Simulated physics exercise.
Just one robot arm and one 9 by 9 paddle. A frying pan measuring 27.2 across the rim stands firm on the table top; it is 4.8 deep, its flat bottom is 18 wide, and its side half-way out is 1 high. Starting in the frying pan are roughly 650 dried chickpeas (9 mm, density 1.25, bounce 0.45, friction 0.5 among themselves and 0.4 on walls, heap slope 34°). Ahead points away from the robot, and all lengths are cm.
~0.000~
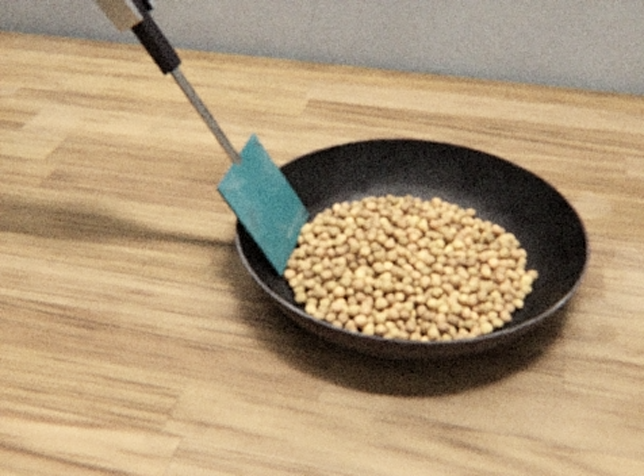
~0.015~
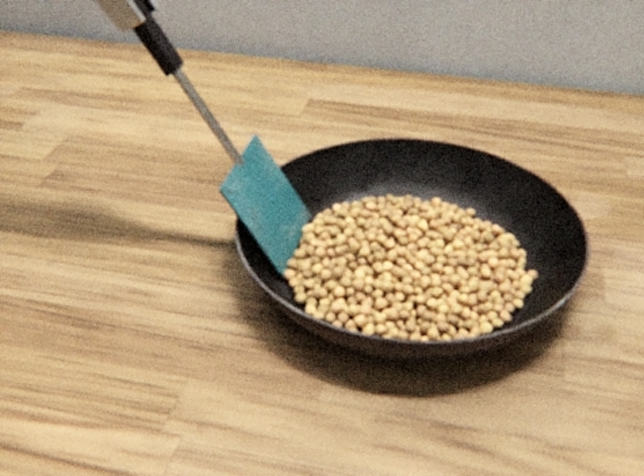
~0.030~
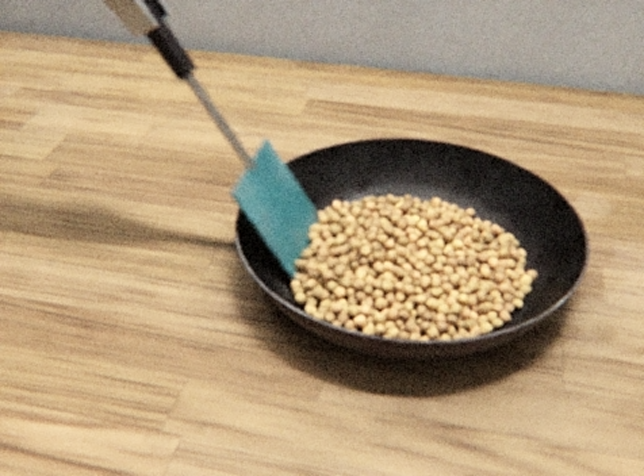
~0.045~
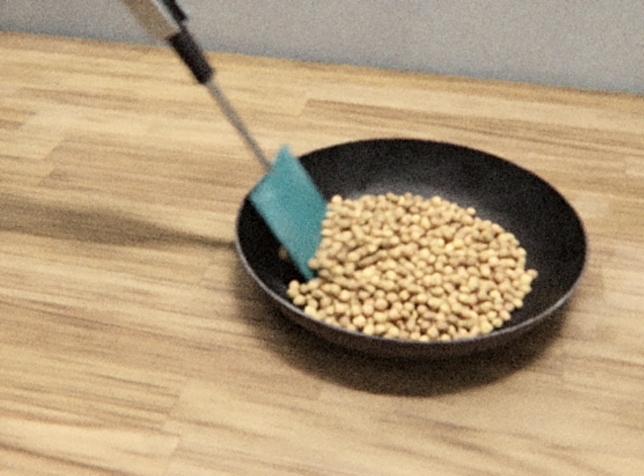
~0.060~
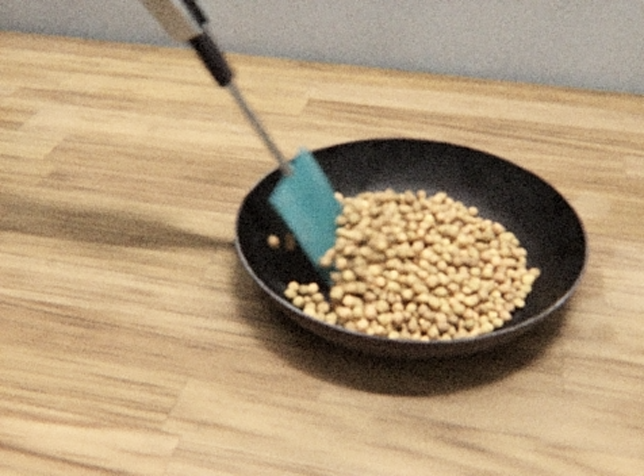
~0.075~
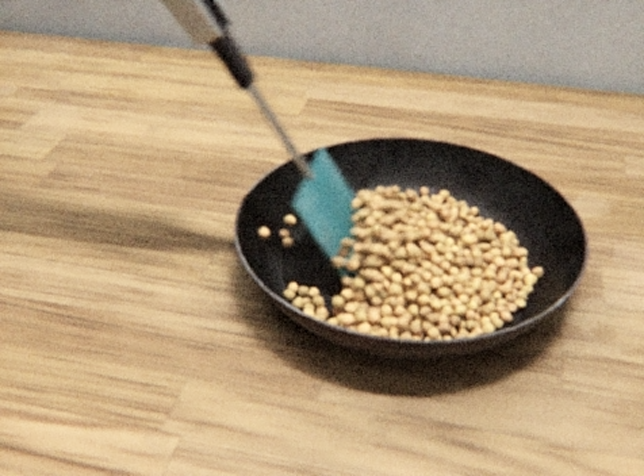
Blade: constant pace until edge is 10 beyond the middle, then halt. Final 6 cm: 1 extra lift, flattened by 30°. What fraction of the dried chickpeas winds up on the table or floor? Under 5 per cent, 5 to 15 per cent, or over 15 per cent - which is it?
It is over 15 per cent.
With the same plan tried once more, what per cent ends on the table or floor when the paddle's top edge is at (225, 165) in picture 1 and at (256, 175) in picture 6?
Close to 5 in a hundred.
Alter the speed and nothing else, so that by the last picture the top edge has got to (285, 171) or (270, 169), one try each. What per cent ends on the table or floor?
Estimates: About 15 %, about 5 %.
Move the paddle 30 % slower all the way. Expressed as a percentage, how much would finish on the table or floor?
Estimated share: Some 10 %.
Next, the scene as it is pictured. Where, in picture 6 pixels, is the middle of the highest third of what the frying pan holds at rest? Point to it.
Approximately at pixel (526, 266).
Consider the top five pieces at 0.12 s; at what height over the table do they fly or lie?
Somewhere around 6 centimetres high.
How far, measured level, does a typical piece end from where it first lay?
Some 6 cm.
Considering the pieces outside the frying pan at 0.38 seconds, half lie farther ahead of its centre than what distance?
18 cm.
After 0.12 s, sloping 58°, highest piece 7 above the table; 652 in the frying pan.
After 0.16 s, sloping 50°, highest piece 7 above the table; 652 in the frying pan.
After 0.38 s, sloping 28°, highest piece 12 above the table; 521 in the frying pan, 79 on the table or floor, 52 on the blade or in flight.
After 1.43 s, sloping 28°, highest piece 6 above the table; 520 in the frying pan, 132 on the table or floor.
In the end, 520 in the frying pan, 132 on the table or floor. That is 20 % on the table or floor.
